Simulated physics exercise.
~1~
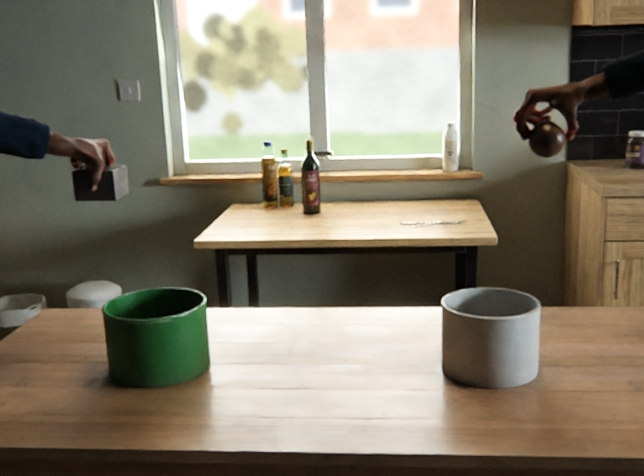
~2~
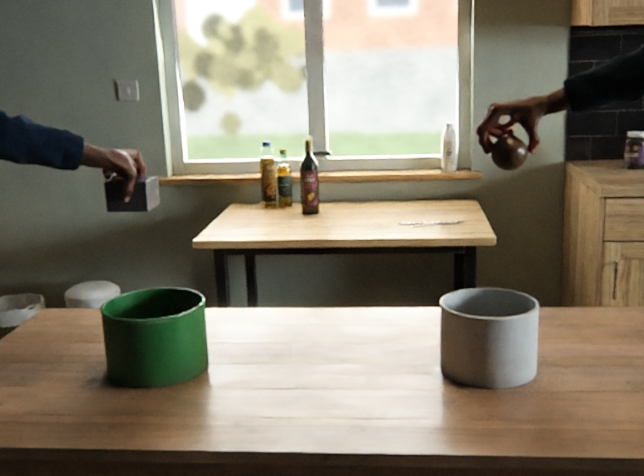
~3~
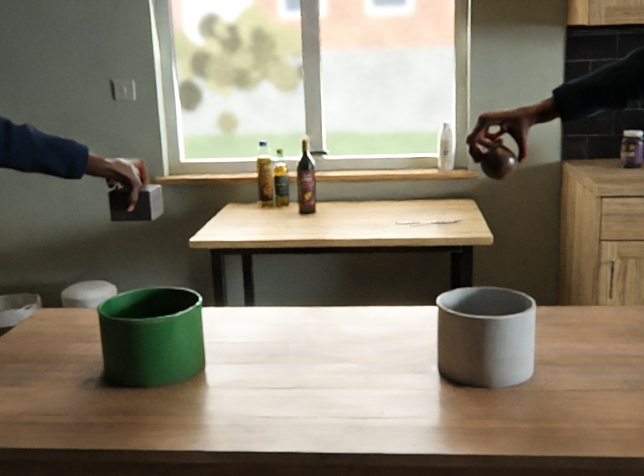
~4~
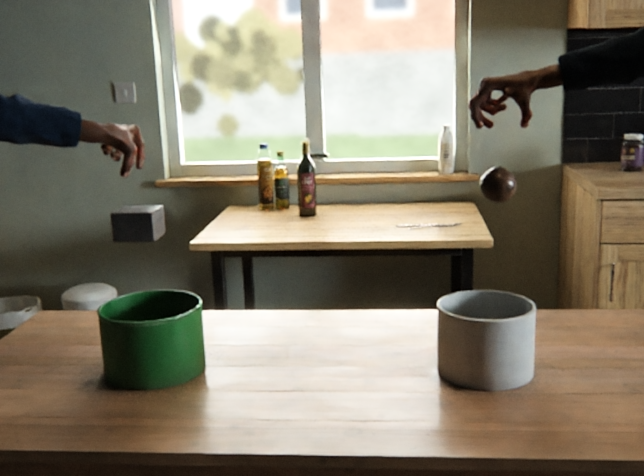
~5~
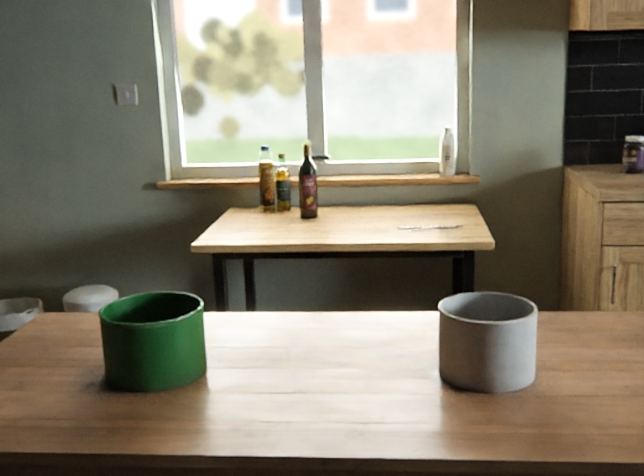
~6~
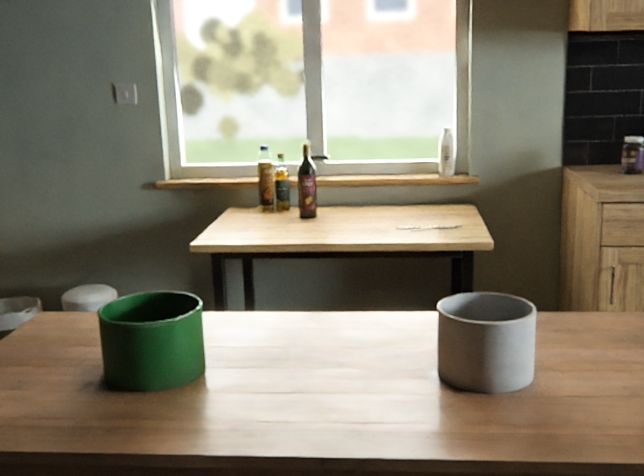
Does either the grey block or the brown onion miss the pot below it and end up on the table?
No, neither one misses. The grey block lands inside the green pot on the left, and the brown onion lands inside the pale grey pot on the right.
